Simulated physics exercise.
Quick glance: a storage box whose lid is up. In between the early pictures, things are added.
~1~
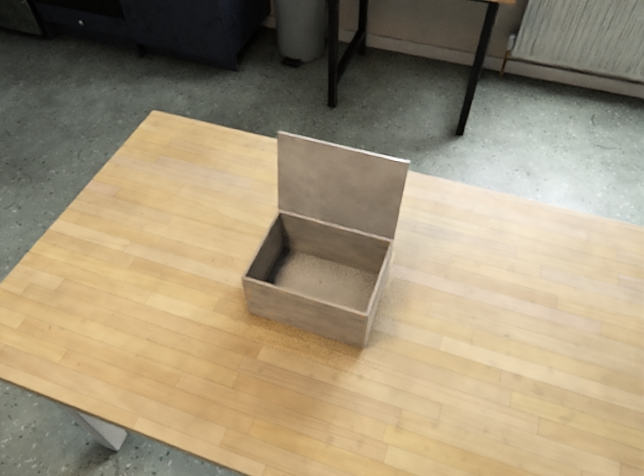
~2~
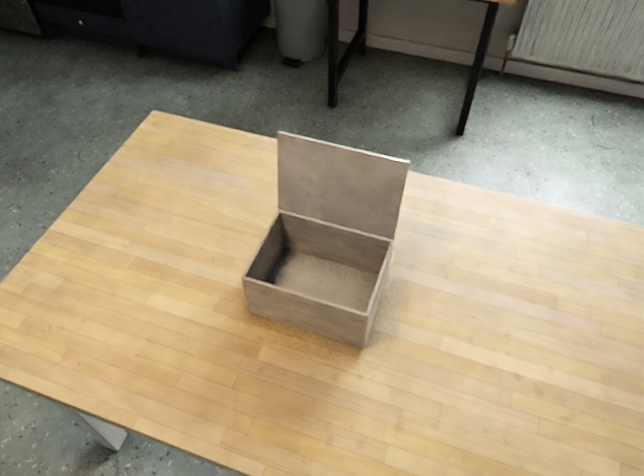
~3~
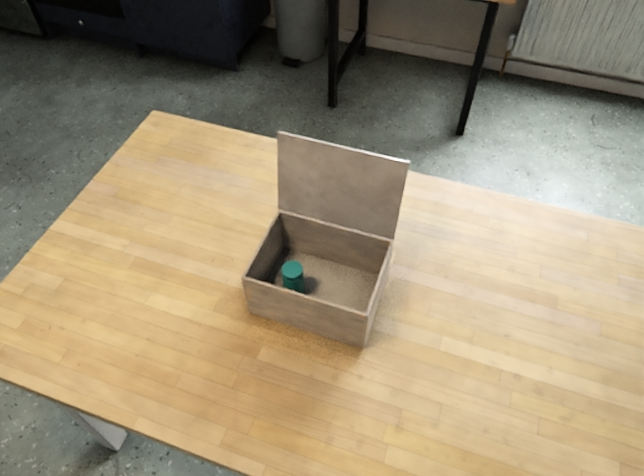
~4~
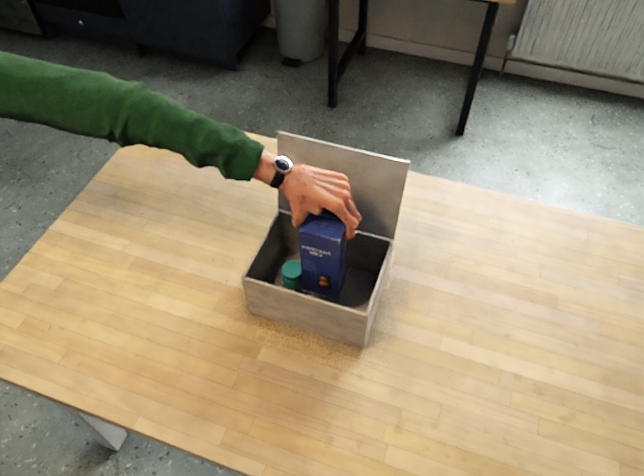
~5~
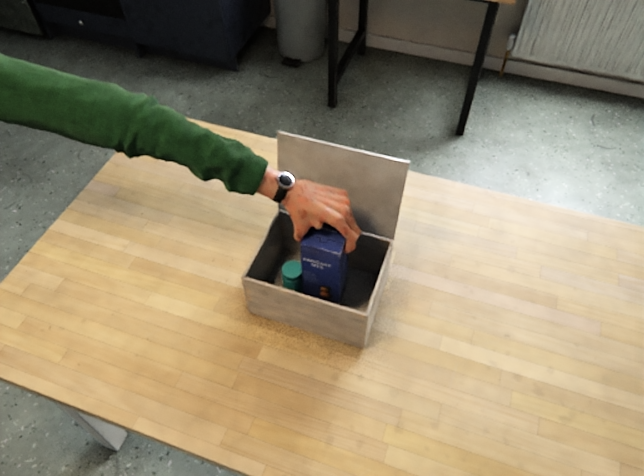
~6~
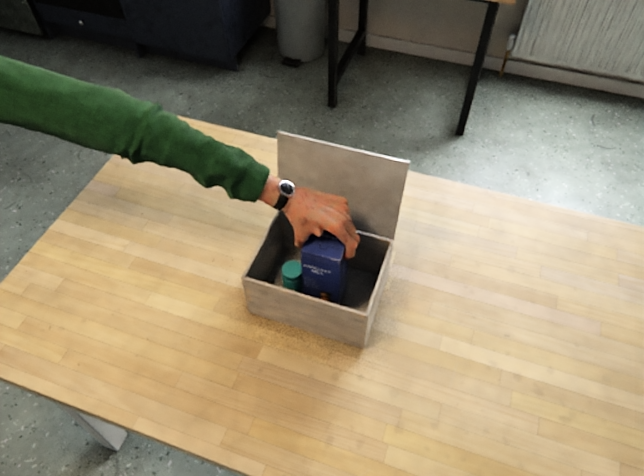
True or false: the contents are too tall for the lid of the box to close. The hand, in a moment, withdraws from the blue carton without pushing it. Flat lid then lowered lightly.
True.
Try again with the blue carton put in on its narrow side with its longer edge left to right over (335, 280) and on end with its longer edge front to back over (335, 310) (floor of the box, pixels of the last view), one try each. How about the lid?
Lid: First try closed, second try open.
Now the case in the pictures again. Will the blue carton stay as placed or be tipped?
In the end, the blue carton keeps its orientation.
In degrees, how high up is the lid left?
Around 45 degrees.
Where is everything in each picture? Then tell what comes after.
The last thing is not in view yet, in the first frame.
The last thing is not in view yet, in the second frame.
The last thing is not in view yet; turquoise shaker (293, 281), in the third frame.
On its way; blue carton (325, 254); turquoise shaker (293, 281), in the fourth frame.
On its way; blue carton (325, 266); turquoise shaker (293, 281), in the fifth frame.
Put in, still held; blue carton (325, 272); turquoise shaker (293, 281), in the sixth frame.
Then, 1.20 s later than the last frame, lid starting down.
Then, 1.60 s later than the last frame, lid 59° above the rim.
When it is over, lid 46° above the rim; both as before. End places, in pixels of the last picture, blue carton near (326, 272).
